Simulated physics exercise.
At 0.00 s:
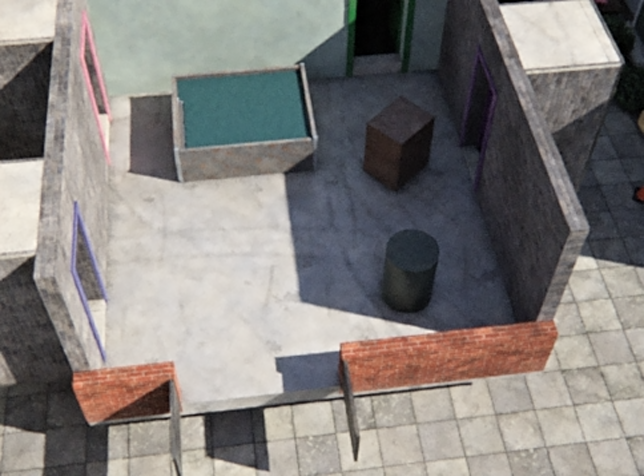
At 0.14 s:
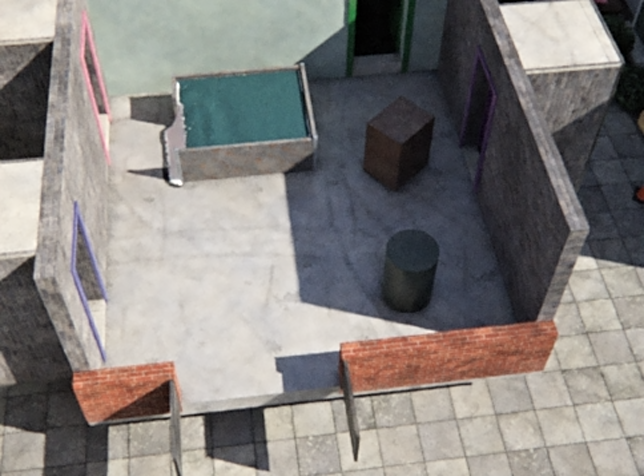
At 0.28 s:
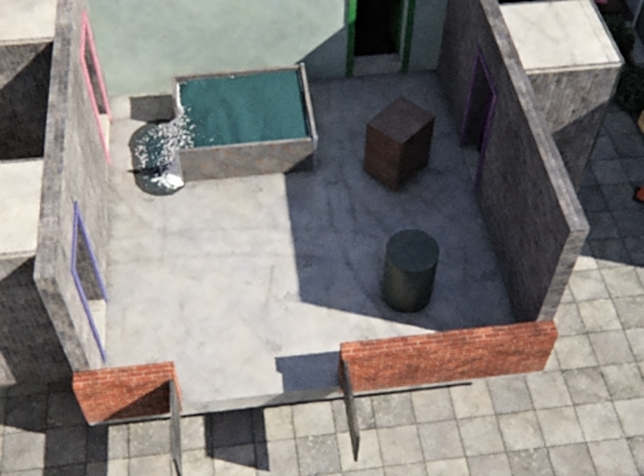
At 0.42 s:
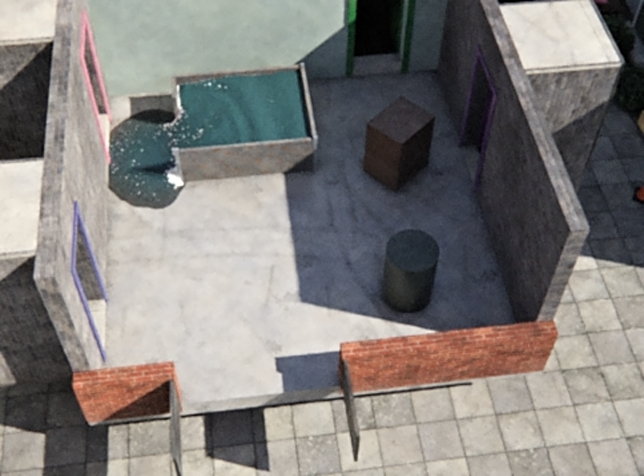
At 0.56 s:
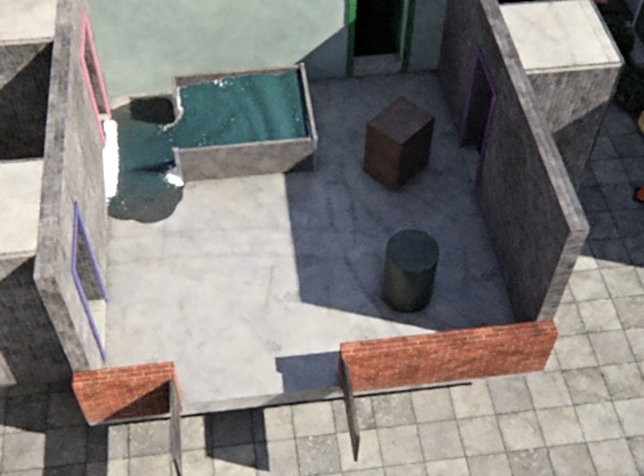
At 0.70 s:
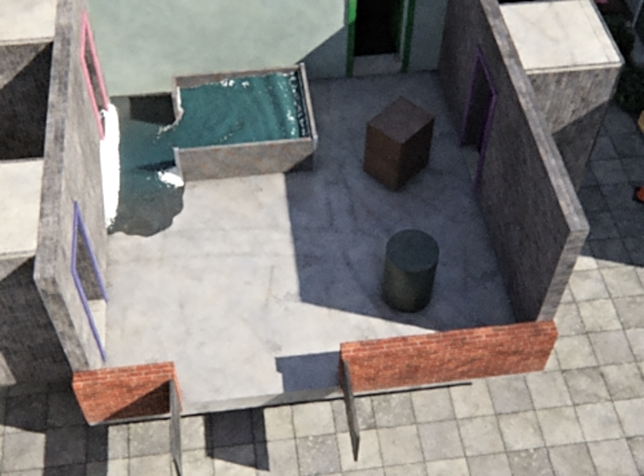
Water bursting through the left side of a raised tank in a walled yard, splashing onto paving and spreading against the left wall.
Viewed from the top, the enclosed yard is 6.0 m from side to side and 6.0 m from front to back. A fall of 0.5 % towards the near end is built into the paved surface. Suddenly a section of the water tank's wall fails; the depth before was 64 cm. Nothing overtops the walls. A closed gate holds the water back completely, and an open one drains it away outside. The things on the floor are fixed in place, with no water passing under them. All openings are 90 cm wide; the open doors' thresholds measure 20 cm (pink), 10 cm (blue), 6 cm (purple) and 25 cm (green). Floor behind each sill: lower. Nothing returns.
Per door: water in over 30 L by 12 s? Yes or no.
Pink door yes, blue door no, purple door no, green door no.
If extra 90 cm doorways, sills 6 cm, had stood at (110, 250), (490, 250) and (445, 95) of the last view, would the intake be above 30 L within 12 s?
Well, the first is on the high side, the second is on the low side, and the third is on the high side.
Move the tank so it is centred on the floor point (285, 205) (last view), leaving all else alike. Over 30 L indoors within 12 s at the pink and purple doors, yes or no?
For the pink door, the amount is acceptable; for the purple door, the amount is acceptable.
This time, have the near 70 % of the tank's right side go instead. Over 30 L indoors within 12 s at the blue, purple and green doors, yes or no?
Result: Blue limit not passed, purple limit passed, green limit not passed.
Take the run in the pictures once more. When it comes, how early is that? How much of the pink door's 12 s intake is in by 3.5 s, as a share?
About 100%.
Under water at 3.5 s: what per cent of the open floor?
Around 50 per cent.
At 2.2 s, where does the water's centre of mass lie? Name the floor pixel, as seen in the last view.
The water's centre sits at about (190, 165).
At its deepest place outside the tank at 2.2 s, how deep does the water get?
Around 39 centimetres deep.
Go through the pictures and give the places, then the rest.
Still water, 64 cm deep, in the water tank at (242, 110), in the first picture.
The front is at (175, 183), 0.7 m from the gap at (181, 145); 0.2 m2 of floor is under water; 64 cm left at the back of the water tank, in the second picture.
The front is at (153, 190), 0.9 m from the gap at (181, 146); 1.0 m2 of floor is under water; 64 cm left at the back of the water tank, in the third picture.
Water pours out at (181, 146) and has run 1.3 m, to (110, 141); typically 8 cm deep outside, 64 cm at the water tank's back, in the fourth picture.
The front is at (110, 114), 1.6 m from the gap at (181, 146); 2.7 m2 of floor is under water; 62 cm left at the back of the water tank, in the fifth picture.
The front is at (108, 229), 1.9 m from the gap at (181, 146); 3.0 m2 of floor is under water; 55 cm left at the back of the water tank, in the sixth picture.
After 1.4 s water covers 15 % of the floor and is deepest (44 cm) near (109, 173); pink door 38 cm at the sill, 51 L in, blue door not reached, purple door not reached, green door not reached.
After 2.2 s water covers 30 % of the floor and is deepest (39 cm) near (111, 98); pink door 35 cm at the sill, 124 L in, blue door 7 cm at the sill, 0 L in, purple door not reached, green door not reached.
After 3.5 s water covers 50 % of the floor and is deepest (25 cm) near (110, 112); pink door 21 cm at the sill, 170 L in, blue door 6 cm at the sill, 0 L in, purple door not reached, green door 5 cm at the sill, 0 L in.
After 7.0 s water covers 70 % of the floor and is deepest (13 cm) near (104, 396); pink door 11 cm at the sill, 174 L in, blue door 7 cm at the sill, 2 L in, purple door 5 cm at the sill, 0 L in, green door 3 cm at the sill, 0 L in.
After 12.0 s water covers 90 % of the floor and is deepest (8 cm) near (501, 352); pink door 7 cm at the sill, 174 L in, blue door 5 cm at the sill, 3 L in, purple door 4 cm at the sill, 0 L in, green door 2 cm at the sill, 0 L in.
